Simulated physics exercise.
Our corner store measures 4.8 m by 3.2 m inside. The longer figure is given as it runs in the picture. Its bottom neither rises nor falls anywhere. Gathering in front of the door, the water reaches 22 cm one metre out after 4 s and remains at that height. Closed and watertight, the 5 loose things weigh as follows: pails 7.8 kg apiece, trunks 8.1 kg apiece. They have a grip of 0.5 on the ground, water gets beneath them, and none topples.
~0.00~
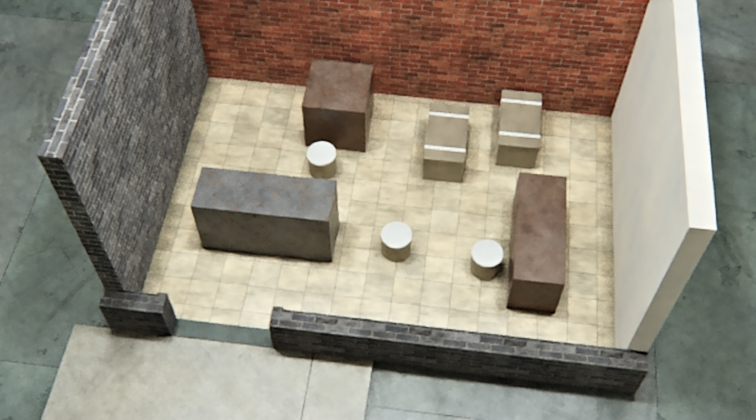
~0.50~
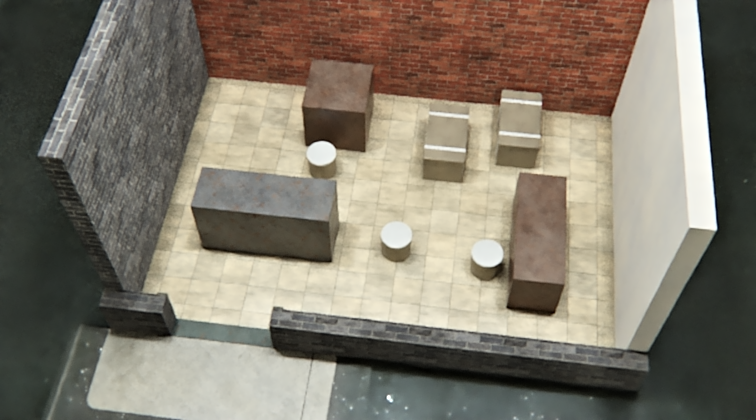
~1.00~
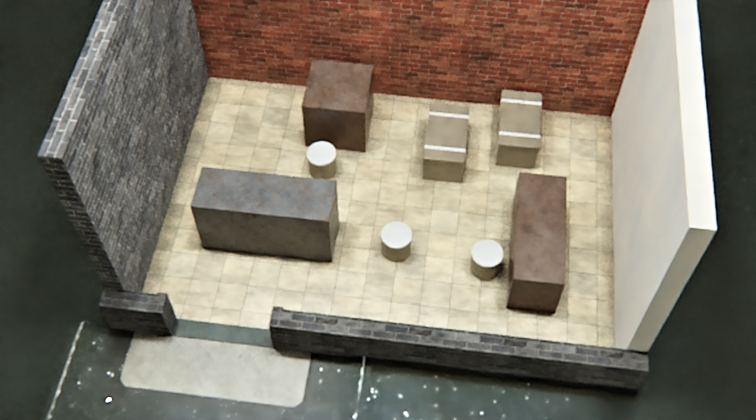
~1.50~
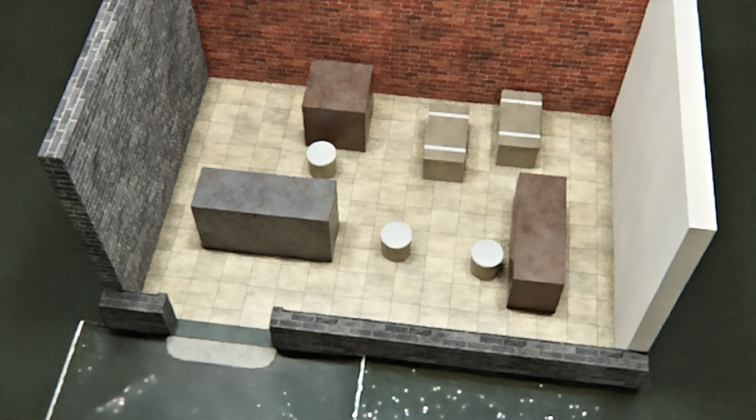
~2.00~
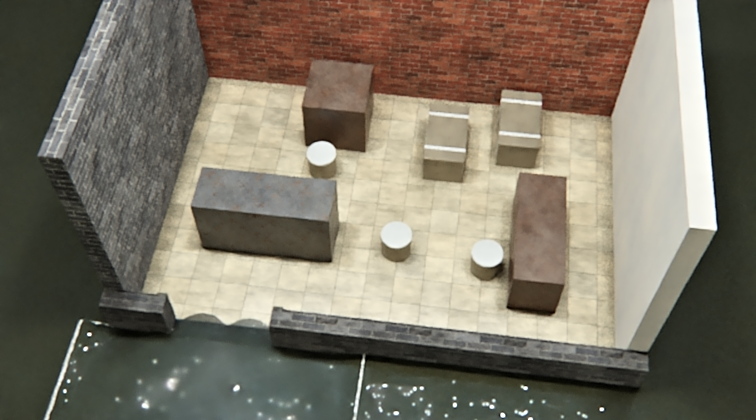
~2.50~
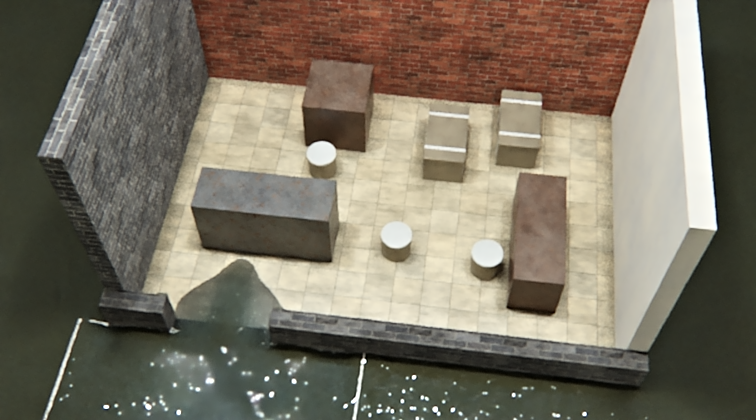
Water spreads outside an open-topped store with a pale tiled floor, seen from high above the low, dark brick front wall. Grey brick stands left, red brick behind and a cream wall right, around a grey block, two brown blocks, two tan trunks with pale stripes and three white pails. The water darkens the surroundings, shrinks the pale slab before the doorway, covers it, then pushes a rounded tongue inside, while the objects and camera stay still.
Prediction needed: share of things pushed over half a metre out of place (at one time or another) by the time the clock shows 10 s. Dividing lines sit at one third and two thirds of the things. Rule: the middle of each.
Displaced share: Low, under a third.
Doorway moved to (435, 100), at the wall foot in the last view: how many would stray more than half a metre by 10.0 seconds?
That gives 3 of them.
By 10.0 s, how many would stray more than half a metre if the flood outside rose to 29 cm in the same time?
Under that setup the answer is 3.
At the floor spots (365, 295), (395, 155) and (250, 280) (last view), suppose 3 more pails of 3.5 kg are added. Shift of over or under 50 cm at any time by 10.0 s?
Beyond the limit; within the limit; beyond the limit.
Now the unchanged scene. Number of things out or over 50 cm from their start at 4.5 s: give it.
It comes to 0.
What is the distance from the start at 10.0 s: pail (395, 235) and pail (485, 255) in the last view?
First 0 cm, then 40 cm.
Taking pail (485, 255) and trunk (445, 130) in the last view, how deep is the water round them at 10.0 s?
Depth approx. 5 cm / 4 cm.
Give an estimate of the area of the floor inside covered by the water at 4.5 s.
Near 4.0 m2 in all.
After 3.5 s 0 of 5 are over 50 cm from their spots; 0 afloat.
After 4.5 s 0 of 5 are over 50 cm from their spots; 0 afloat.
After 7.0 s 0 of 5 are over 50 cm from their spots; 0 afloat.
After 10.0 s 0 of 5 are over 50 cm from their spots, and 0 have been at some point; 2 afloat.
